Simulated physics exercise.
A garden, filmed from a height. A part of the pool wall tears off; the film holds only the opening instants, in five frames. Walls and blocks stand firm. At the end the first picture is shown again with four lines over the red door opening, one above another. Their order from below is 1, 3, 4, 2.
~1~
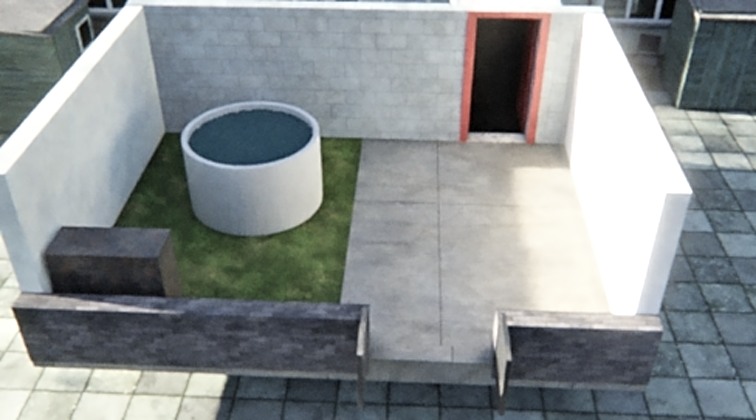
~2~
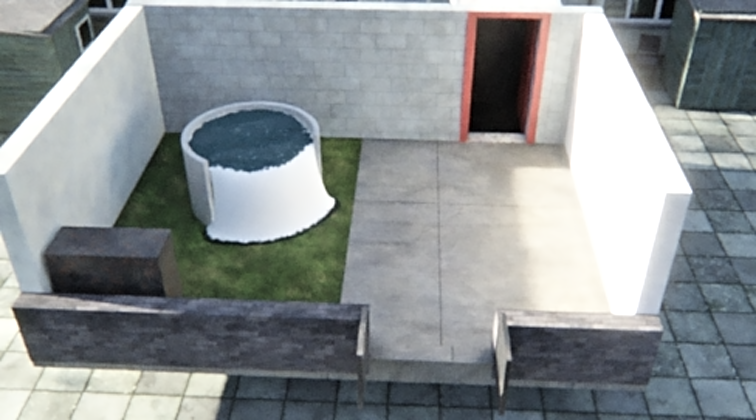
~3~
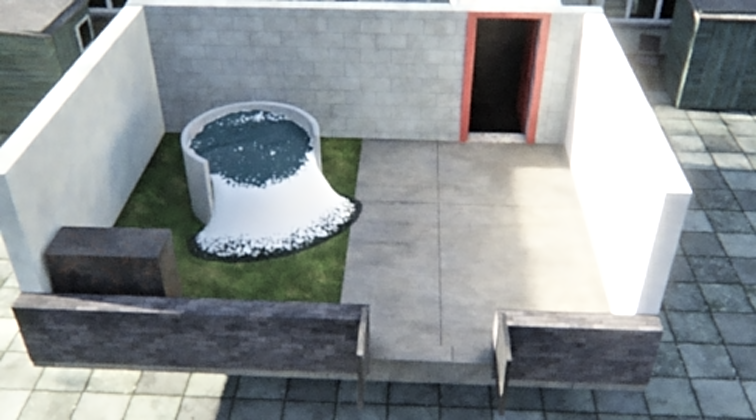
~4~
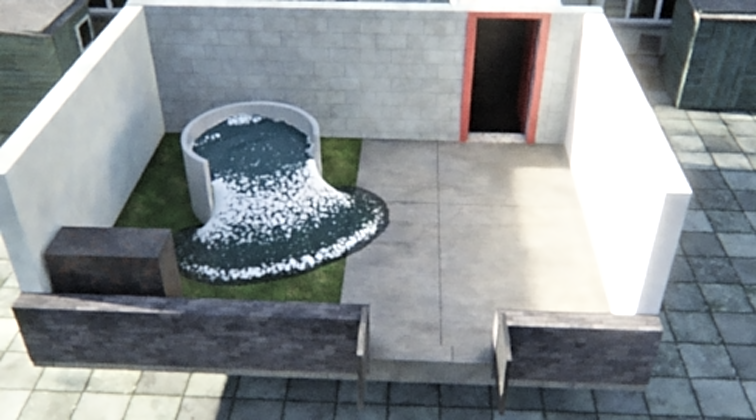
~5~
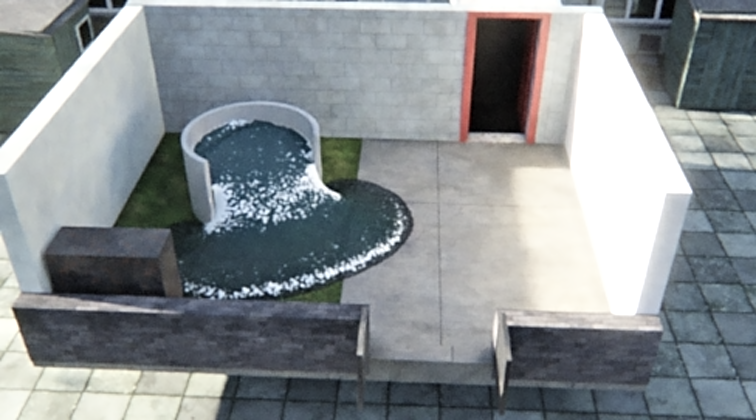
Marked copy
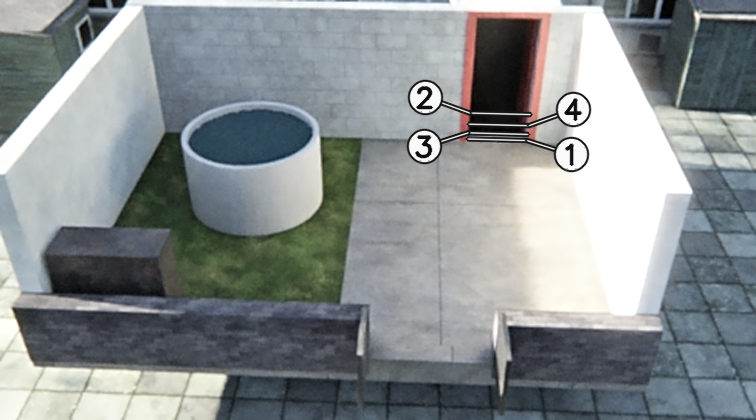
In a walled yard seen from above, the front of a round white pool gave way, and foaming water poured out over the grass, then spread in a dark sheet onto the paving beside it.
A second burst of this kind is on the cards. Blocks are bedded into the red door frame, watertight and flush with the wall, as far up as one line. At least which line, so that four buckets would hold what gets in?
That is mark 3.
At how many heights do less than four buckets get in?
Three.
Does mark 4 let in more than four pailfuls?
No, that is safe.
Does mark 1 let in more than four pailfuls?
Yes, it does.
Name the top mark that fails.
1.
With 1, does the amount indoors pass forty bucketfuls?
No, it does not.
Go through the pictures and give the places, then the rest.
The first picture shows water in the pool at rest, its middle at (251, 138); foot of the red doorway at (497, 142); open gate at (433, 303).
The second picture shows front seen at (328, 198), 2 % of the ground wet.
The third picture shows front seen at (354, 203), 5 % of the ground wet.
The fourth picture shows front seen at (381, 205), 12 % of the ground wet.
The fifth picture shows front seen at (403, 208), 18 % of the ground wet.
On the marked copy, 1 at (497, 139); 2 at (500, 113); 3 at (498, 133); 4 at (498, 124); from the bottom up 1, 3, 4, 2.
With 1, about 13 bucketfuls get in.
With 2, nothing gets over.
With 3, a splash gets over, under a bucket.
With 4, nothing gets over.
